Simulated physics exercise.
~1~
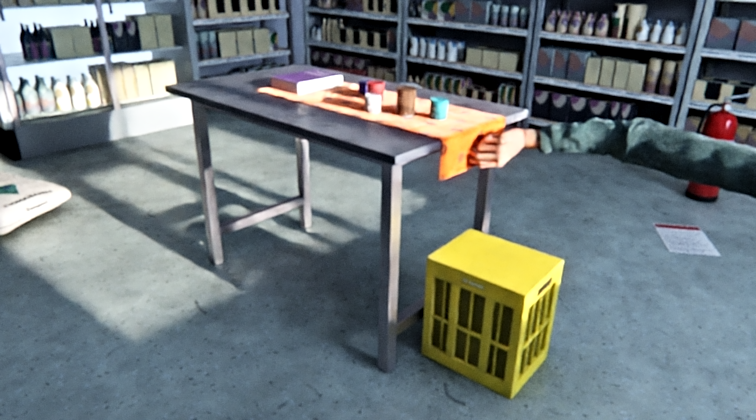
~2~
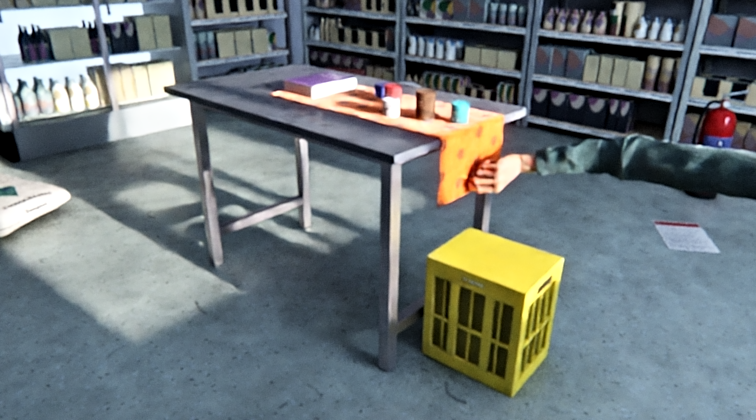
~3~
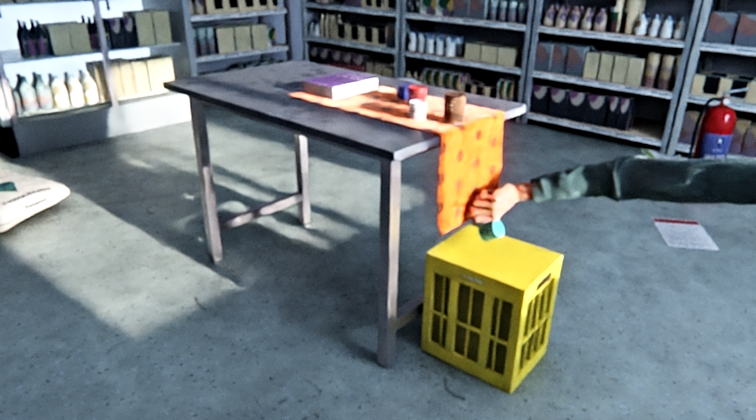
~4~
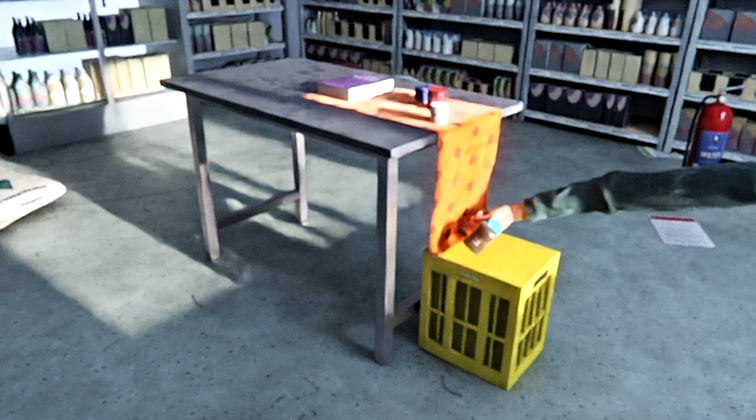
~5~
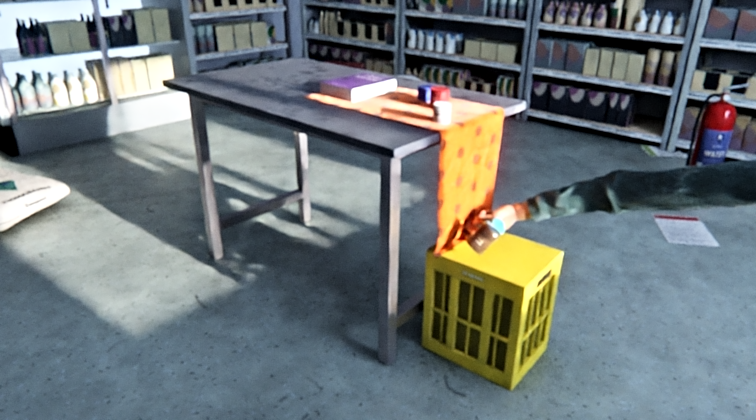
In this clip, a sleeved arm pulls an orange runner down over a table's edge toward a yellow crate, carrying small containers along. A turquoise pot goes over, then a brown can, and the cloth ends up hanging to the crate while the other items remain on the table.
